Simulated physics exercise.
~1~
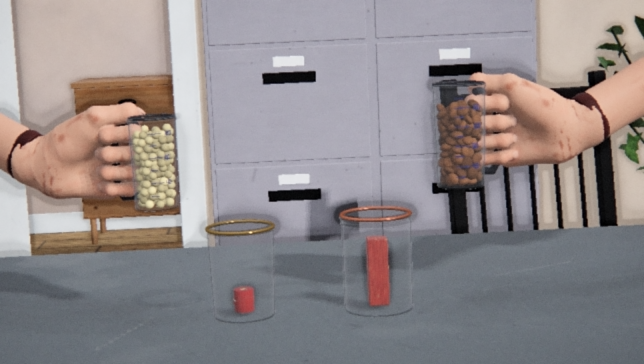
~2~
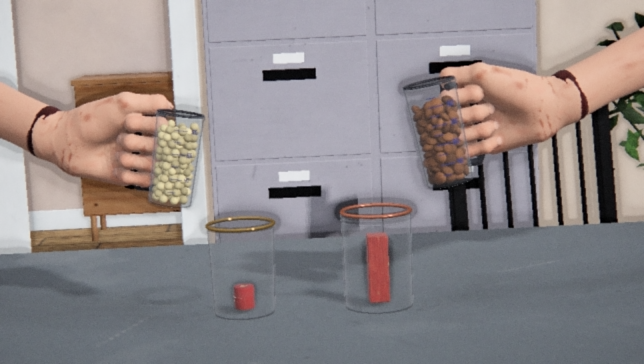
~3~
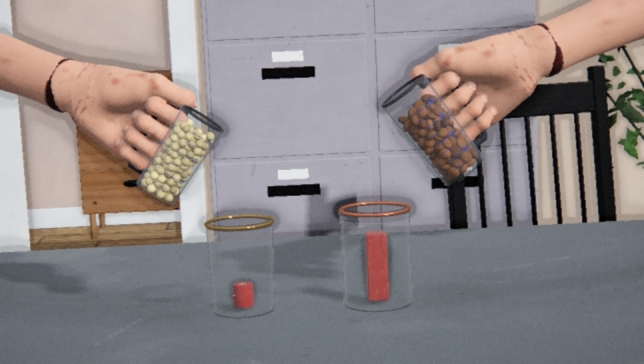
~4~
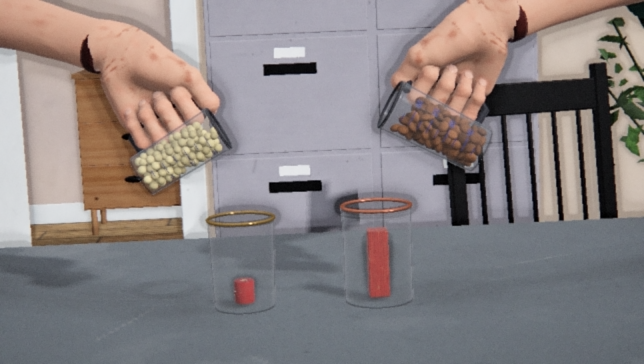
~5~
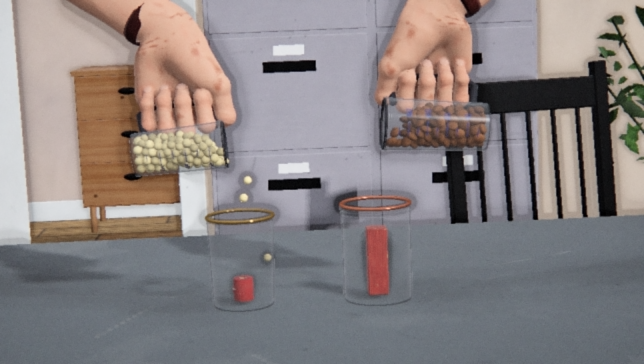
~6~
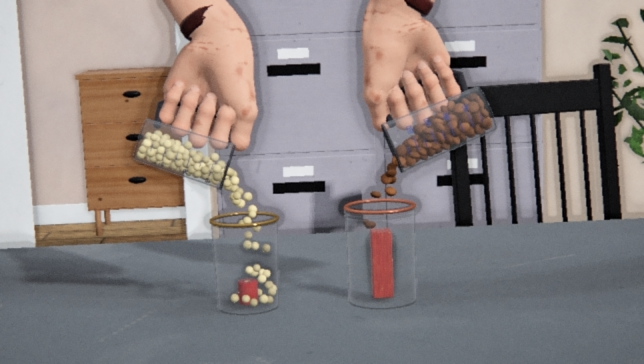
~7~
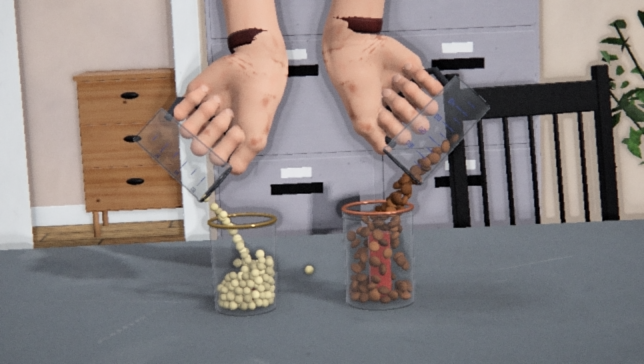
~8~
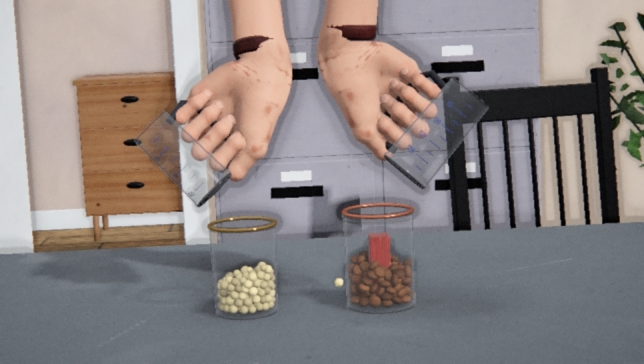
Two hands tipped cups of pale and brown beads into clear containers holding upright red pieces, the left starting first. Both cups emptied, leaving the short left piece buried, the taller right one still poking out, and one pale bead on the table.
